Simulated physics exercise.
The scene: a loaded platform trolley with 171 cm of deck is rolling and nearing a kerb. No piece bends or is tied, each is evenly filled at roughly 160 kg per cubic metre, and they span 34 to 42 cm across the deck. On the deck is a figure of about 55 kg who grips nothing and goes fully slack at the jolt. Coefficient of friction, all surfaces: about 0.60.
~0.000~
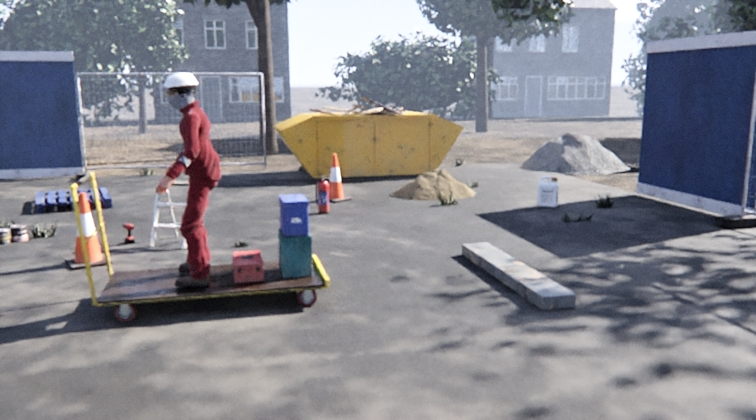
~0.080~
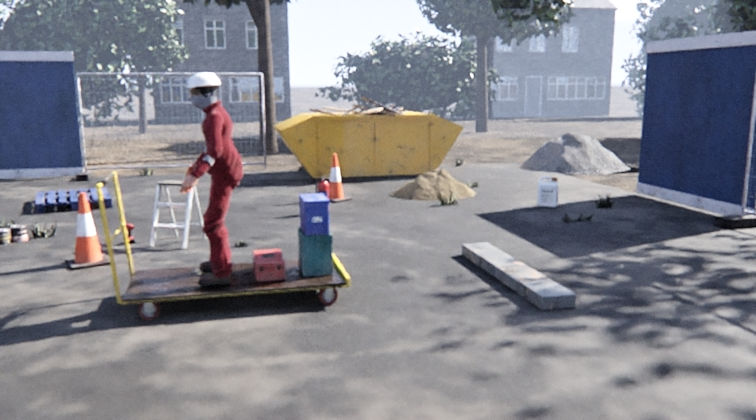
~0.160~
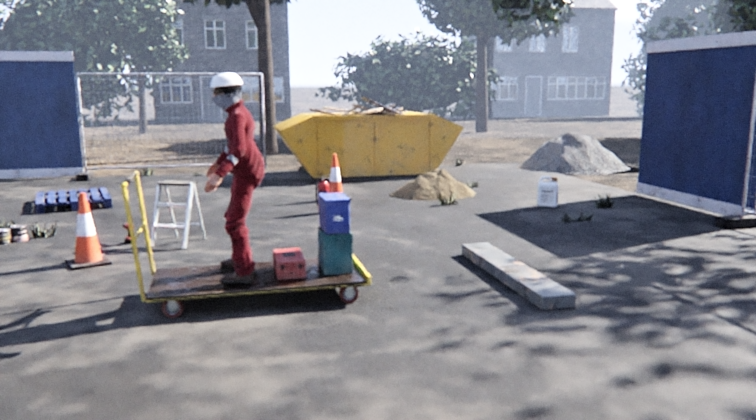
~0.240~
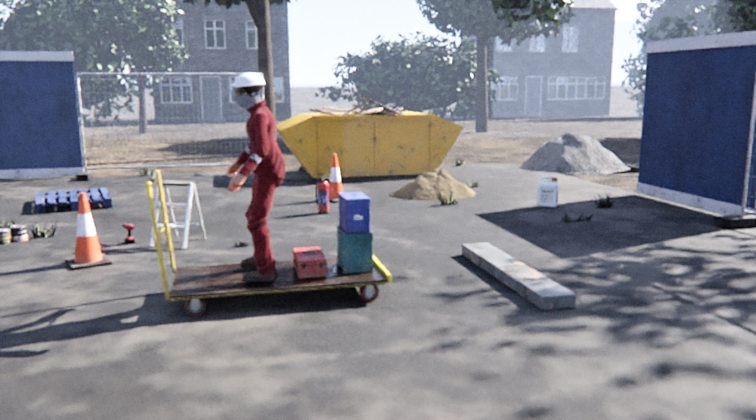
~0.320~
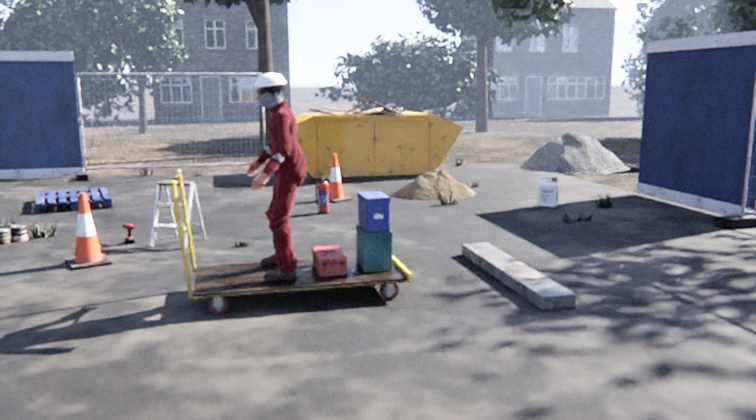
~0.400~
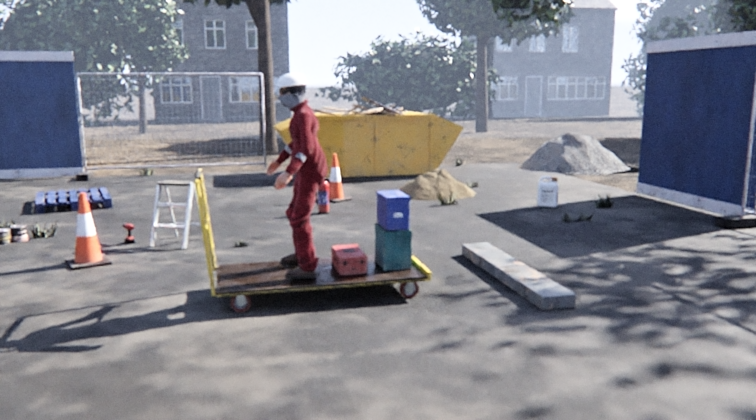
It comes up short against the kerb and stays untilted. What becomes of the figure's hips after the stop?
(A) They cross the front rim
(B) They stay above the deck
A, they cross the front rim.
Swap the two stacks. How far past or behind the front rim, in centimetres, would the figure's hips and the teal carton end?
Result: Hips at 30 past, teal at 50 behind.
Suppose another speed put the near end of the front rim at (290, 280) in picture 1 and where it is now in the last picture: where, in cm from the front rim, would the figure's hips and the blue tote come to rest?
Hips 110 past, blue 220 past.
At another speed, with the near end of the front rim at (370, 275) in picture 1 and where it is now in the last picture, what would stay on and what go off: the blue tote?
With that change, blue ends up shed.
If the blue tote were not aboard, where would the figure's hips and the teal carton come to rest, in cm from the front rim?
In that case hips 40 past, teal 30 past.
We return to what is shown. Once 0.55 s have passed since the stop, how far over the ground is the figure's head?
Height: Approx. 90 cm up.
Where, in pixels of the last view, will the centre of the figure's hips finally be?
(545, 232).
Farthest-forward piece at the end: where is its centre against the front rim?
Close to 70 cm out past the front rim.
Impact comes at 0.80 s.
After 1.05 s the figure's hips are 36 cm behind the rim, near (471, 191) in the last picture's view.
After 1.35 s the figure's hips are 18 cm past the rim, near (525, 223) in the last picture's view.
After 1.80 s the figure's hips are 39 cm past the rim, near (545, 232) in the last picture's view.
When all is still (2.3 s), past the rim, teal carton, blue tote and the figure's hips; behind it, red toolbox.
